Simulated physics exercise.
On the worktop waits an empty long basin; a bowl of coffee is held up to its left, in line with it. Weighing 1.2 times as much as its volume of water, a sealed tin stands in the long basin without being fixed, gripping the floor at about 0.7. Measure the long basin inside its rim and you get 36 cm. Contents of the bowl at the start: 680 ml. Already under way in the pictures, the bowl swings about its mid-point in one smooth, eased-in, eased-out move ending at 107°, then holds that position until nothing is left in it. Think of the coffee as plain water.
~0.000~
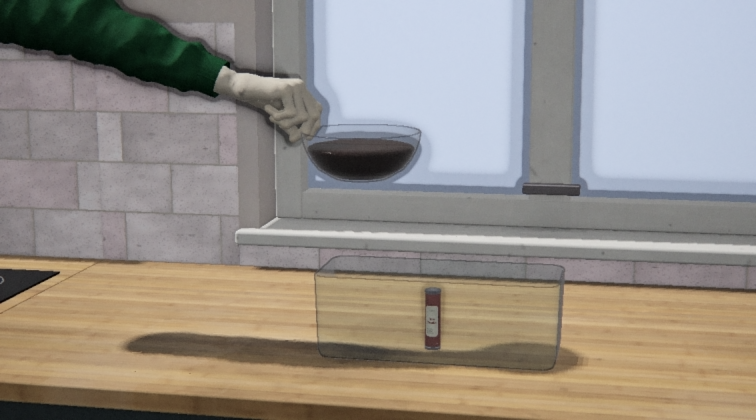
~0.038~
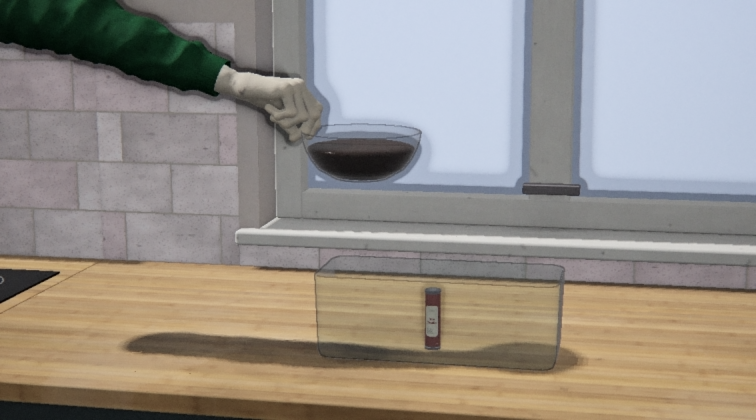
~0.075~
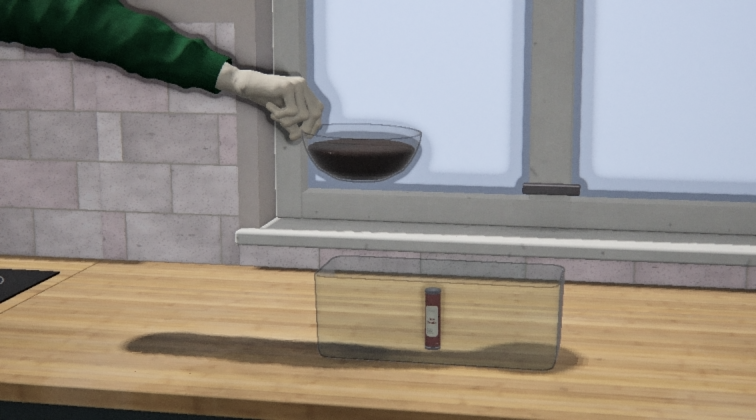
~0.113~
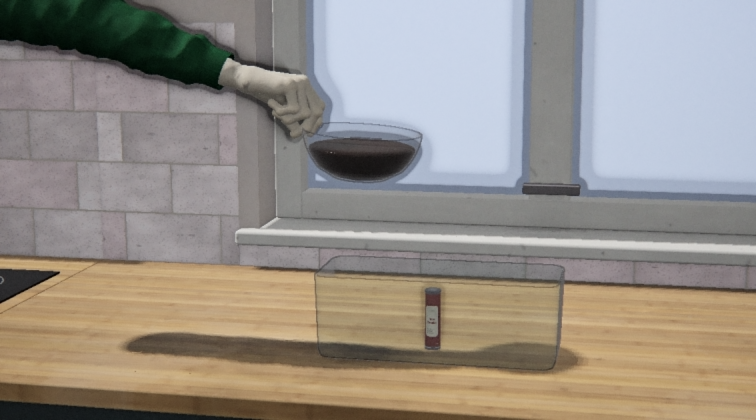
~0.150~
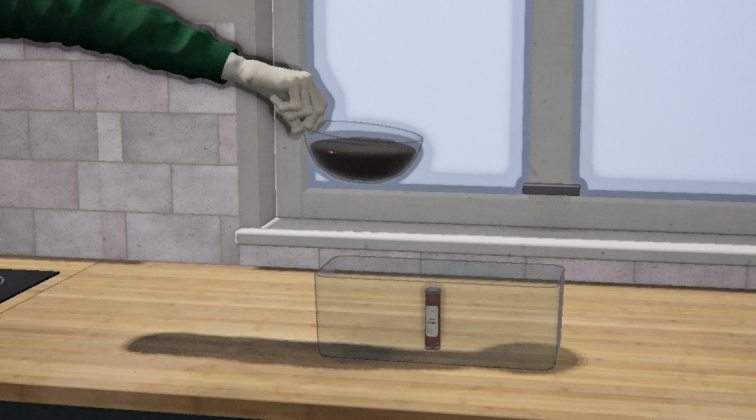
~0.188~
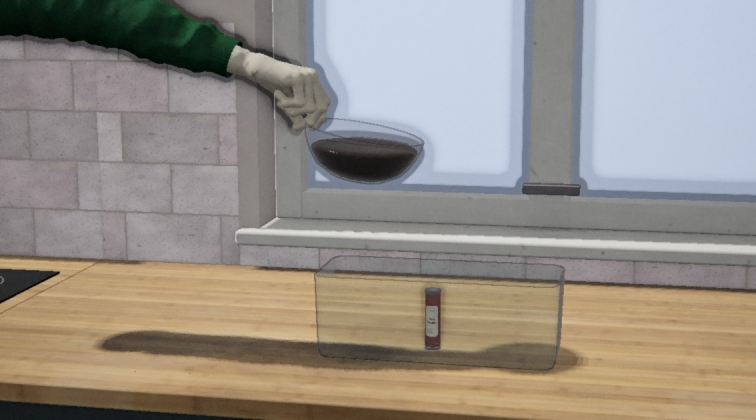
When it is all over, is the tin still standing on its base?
You'll see it capsize.
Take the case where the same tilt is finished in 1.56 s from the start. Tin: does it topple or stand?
Result: Tin tipped over.
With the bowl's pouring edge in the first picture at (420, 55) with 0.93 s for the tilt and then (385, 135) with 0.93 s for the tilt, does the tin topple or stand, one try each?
In the first try it comes down; in the second it comes down.
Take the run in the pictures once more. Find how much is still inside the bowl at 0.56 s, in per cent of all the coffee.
Remaining: Near 36 % of the total.
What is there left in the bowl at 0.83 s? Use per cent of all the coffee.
0 %.
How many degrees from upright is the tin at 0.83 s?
It sits at roughly 35°.
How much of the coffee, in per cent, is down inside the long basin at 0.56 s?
Estimate - around 12 in a hundred parts.
By 0.56 s the tilt is 71° and 36 per cent is still to pour; the tin stands where it began.
By 0.83 s the tilt is 104° and 0 per cent is still to pour; the tin leans 35°.
By 1.12 s the tilt is 107° and 0 per cent is still to pour; the tin lies on its side.
By 1.43 s the tilt is 107° and 0 per cent is still to pour; the tin lies on its side.
At rest the tin lies on its side.
